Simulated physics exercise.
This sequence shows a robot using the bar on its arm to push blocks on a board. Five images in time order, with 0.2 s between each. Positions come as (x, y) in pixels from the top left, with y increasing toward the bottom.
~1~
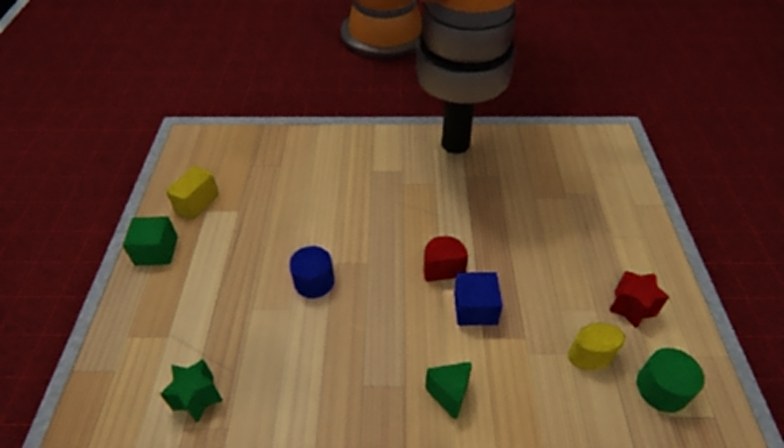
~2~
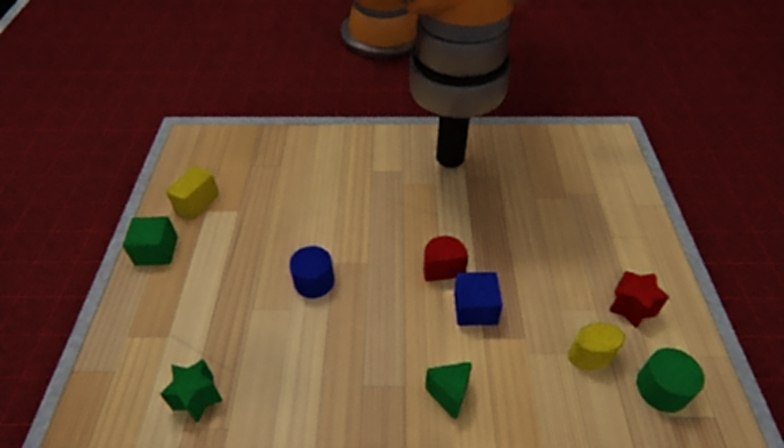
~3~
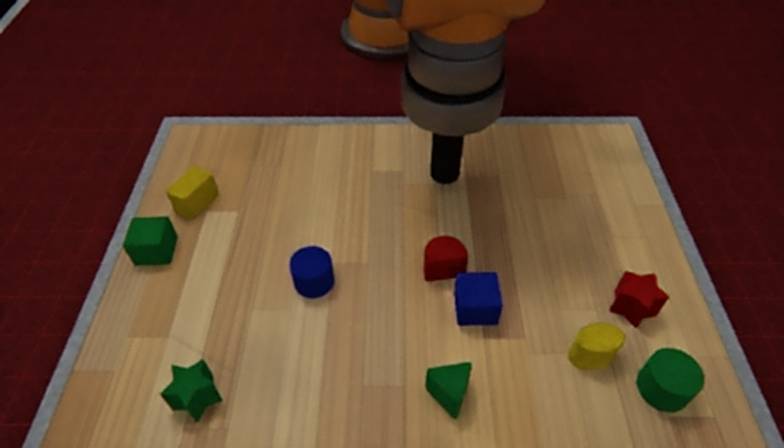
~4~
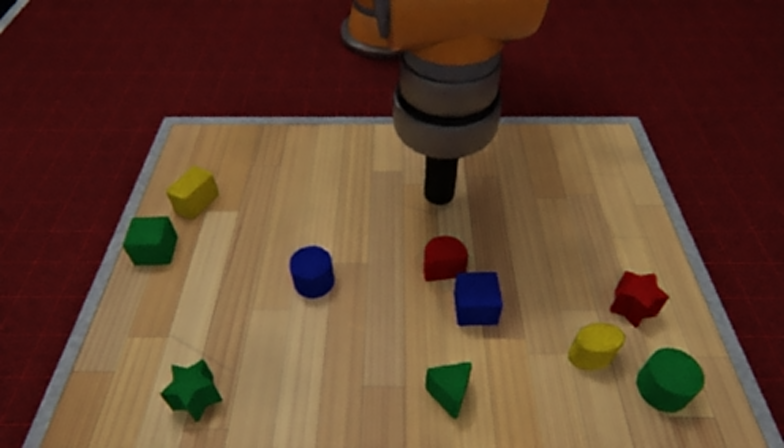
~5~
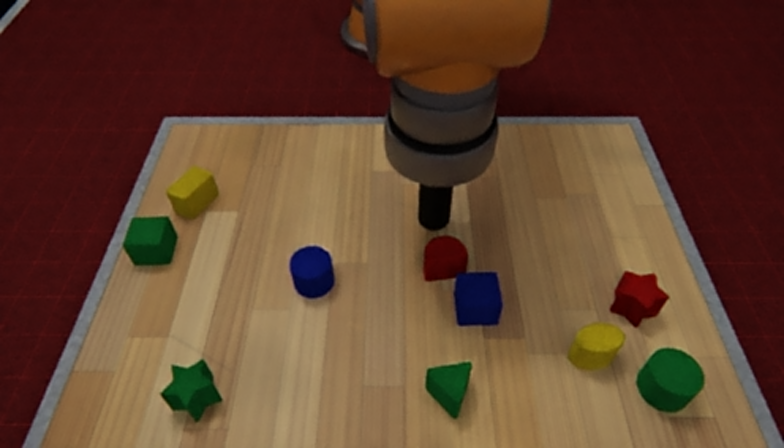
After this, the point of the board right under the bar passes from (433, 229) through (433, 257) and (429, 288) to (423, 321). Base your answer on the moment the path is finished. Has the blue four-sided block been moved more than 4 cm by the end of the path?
No, it doesn't check out.
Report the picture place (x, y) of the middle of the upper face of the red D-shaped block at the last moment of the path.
About (456, 323).
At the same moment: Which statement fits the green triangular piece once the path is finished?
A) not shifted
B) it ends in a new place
A (not shifted)
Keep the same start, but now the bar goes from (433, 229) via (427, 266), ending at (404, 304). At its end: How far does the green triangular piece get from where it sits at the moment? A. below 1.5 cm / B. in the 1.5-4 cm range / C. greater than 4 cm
I'll go with A - below 1.5 cm.
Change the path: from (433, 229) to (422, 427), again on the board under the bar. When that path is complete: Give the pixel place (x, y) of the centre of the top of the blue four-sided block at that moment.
When the path ends, it will be at (504, 319).
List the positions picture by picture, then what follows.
Bar's lower end (455, 145); red D-shaped block (445, 248); green triangular piece (452, 378); blue four-sided block (479, 289), in the first frame.
Bar (450, 158); blocks still, in the second frame.
Bar (445, 174); blocks still, in the third frame.
Bar (439, 194); blocks still, in the fourth frame.
Bar (434, 219); red D-shaped block (445, 248); green triangular piece (452, 378); blue four-sided block (479, 289), in the fifth frame.
On the path given first. One third of the way, bar (433, 248); red D-shaped block (450, 262), turned 15° anticlockwise.
Two thirds of the way, bar (430, 280); red D-shaped block (452, 296), turned 35° anticlockwise; blue four-sided block (494, 307), turned 40° anticlockwise.
At the end, bar (424, 312); red D-shaped block (456, 323), turned 75° anticlockwise; green triangular piece still; blue four-sided block (499, 314), turned 65° anticlockwise.
